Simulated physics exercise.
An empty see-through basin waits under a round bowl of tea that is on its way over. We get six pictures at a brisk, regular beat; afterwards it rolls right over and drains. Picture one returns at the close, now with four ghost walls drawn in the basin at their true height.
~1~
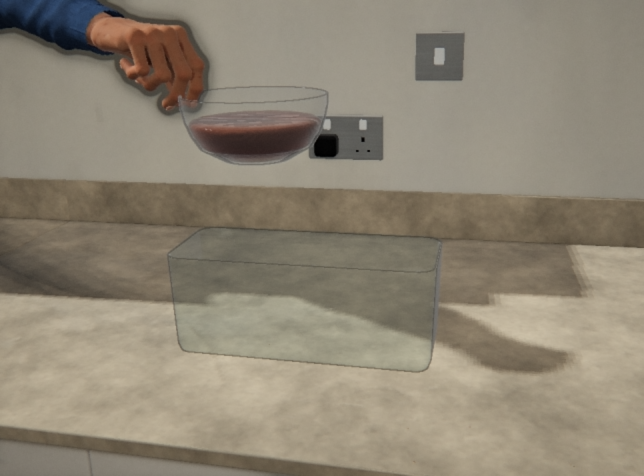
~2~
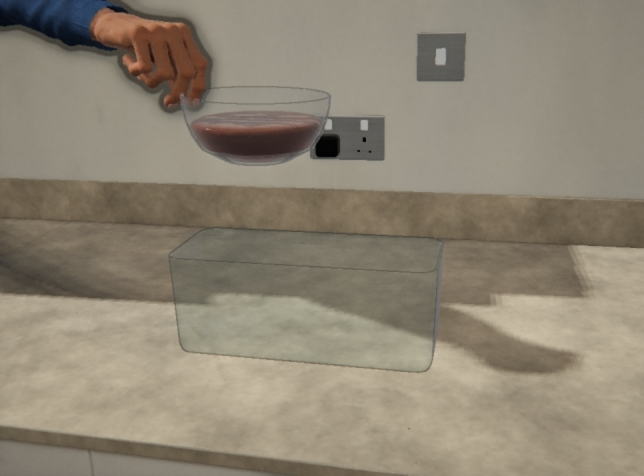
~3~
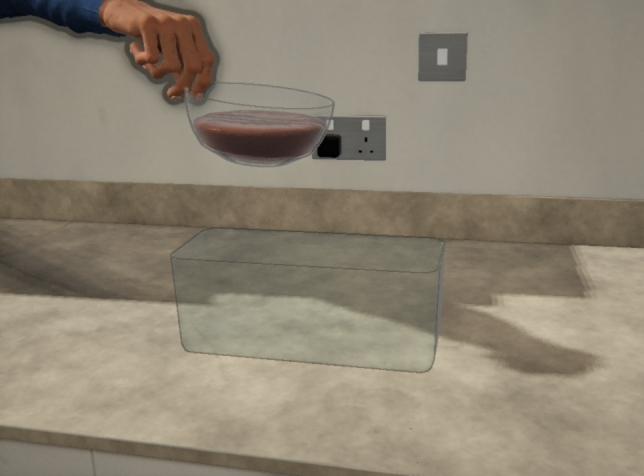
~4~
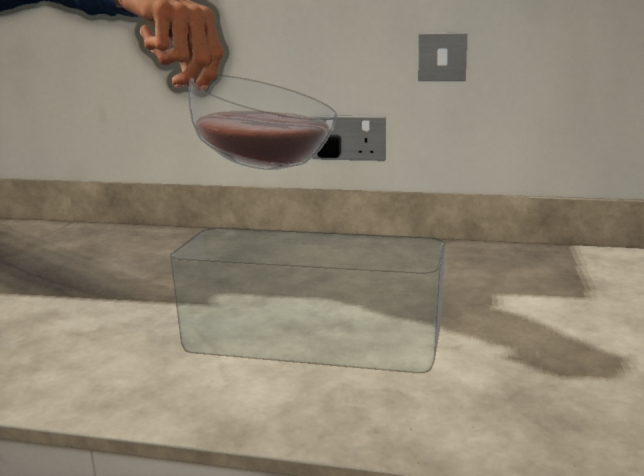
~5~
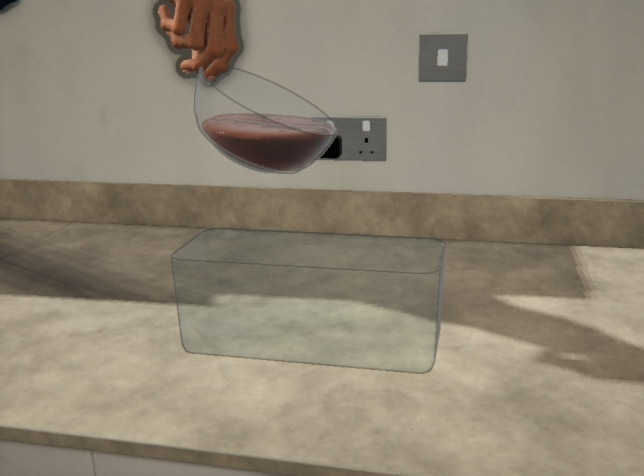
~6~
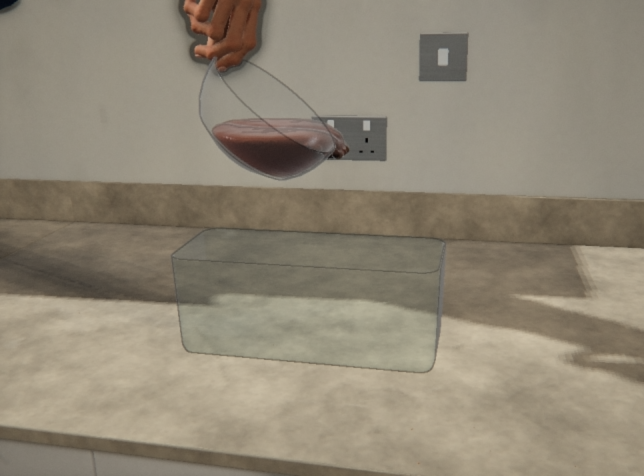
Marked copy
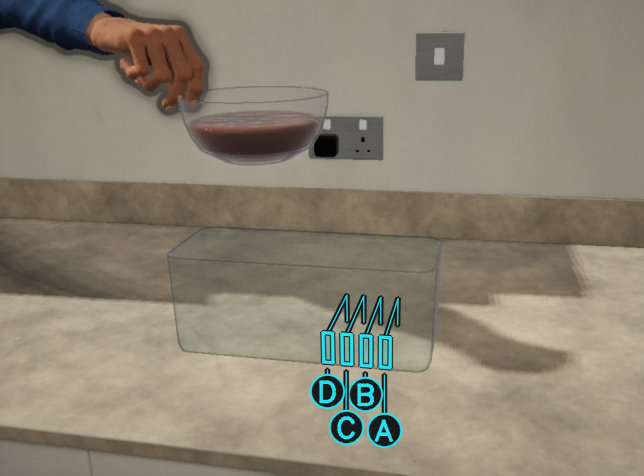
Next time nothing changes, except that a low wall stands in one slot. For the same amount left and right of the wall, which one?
Best: C.
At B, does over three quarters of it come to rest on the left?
No, it does not.
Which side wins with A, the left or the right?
More ends on the left.
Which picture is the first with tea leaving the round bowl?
Picture 6.
On the marked copy, A at (384, 374); B at (365, 373); C at (346, 371); D at (327, 369).
If A is chosen, about 81 % ends left of the wall and 16 % right of it; 3 % is lost outside.
If B is chosen, about 67 % ends left of the wall and 31 % right of it.
If C is chosen, about 53 % ends left of the wall and 46 % right of it.
If D is chosen, about 35 % ends left of the wall and 64 % right of it.
